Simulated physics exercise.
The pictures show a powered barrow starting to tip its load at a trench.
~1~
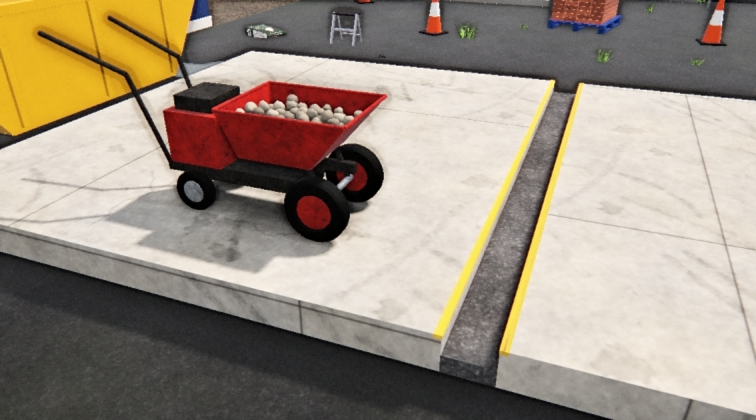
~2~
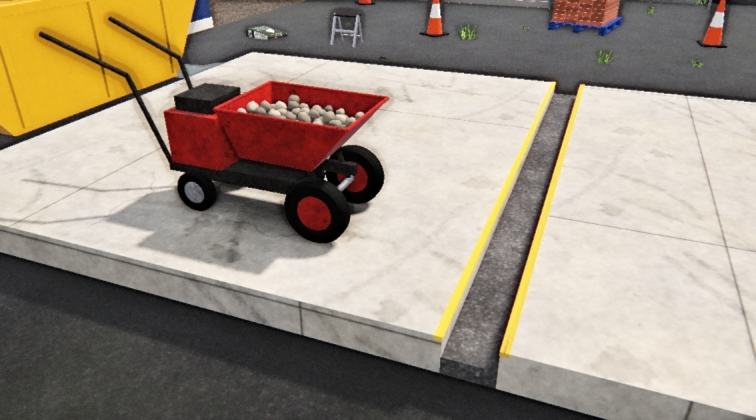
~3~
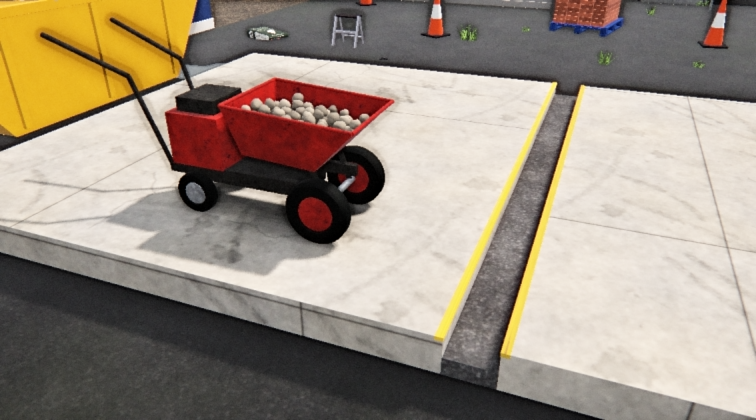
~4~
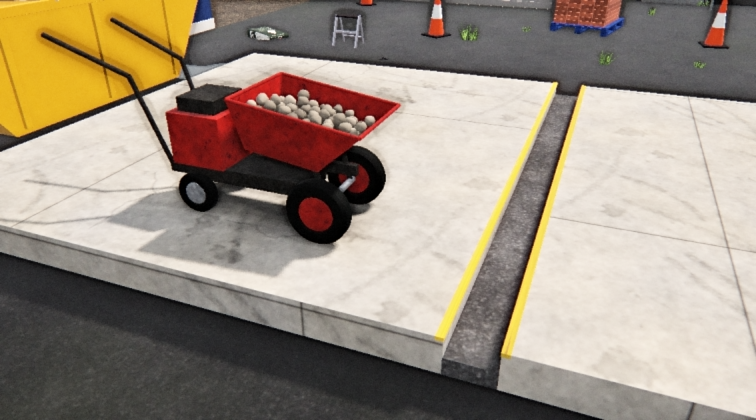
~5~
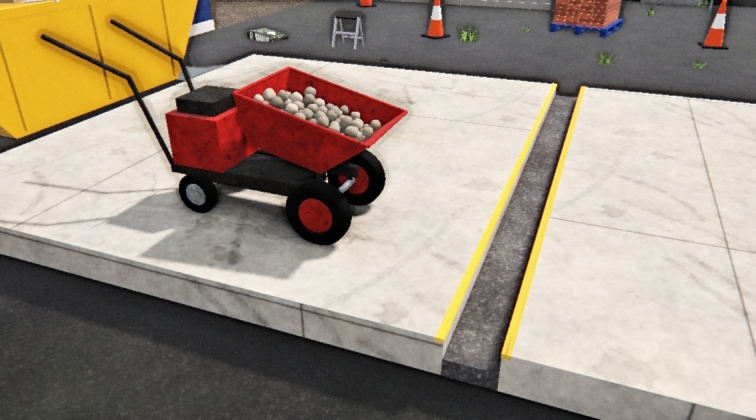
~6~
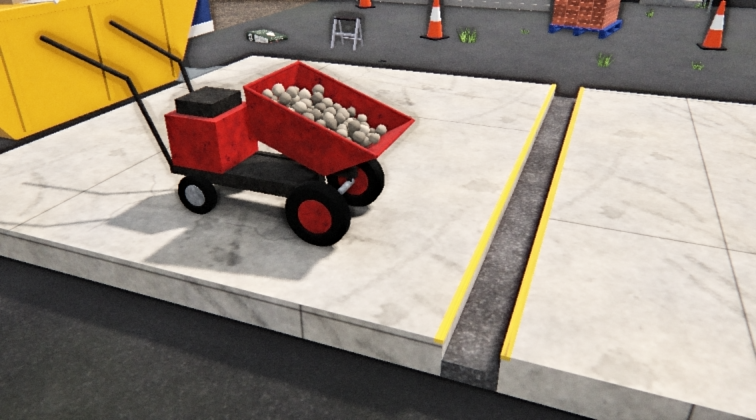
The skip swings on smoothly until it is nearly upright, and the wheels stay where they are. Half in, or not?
Between the edges lies less than half of the load.
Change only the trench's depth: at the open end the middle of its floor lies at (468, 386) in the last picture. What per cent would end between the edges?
Roughly 30 in a hundred.
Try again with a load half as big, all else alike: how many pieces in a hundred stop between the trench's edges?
It comes to 20 per cent or so.
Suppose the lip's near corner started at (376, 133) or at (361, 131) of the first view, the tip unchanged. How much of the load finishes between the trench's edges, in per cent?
First some 60, then 50 per cent.
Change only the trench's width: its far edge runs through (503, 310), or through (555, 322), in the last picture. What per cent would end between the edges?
About 30 and 30 per cent.
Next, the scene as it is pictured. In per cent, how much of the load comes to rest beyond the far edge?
It comes to 0 per cent or so.
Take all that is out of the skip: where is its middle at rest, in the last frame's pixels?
Near (462, 243).
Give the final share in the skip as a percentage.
It comes to 15 per cent or so.
Soon after the last picture, skip tipped steeply; all in the skip.
A little later, skip tipped steeply; most in the skip; about a quarter short of the trench; a stray few falling.
Later still, skip tipped right over; about a quarter in the skip; about half short of the trench; about a quarter in or heaped over the trench; a stray few beyond it.
By the end, skip tipped right over; a small part in the skip; about half short of the trench; about a quarter in or heaped over the trench; a stray few beyond it.
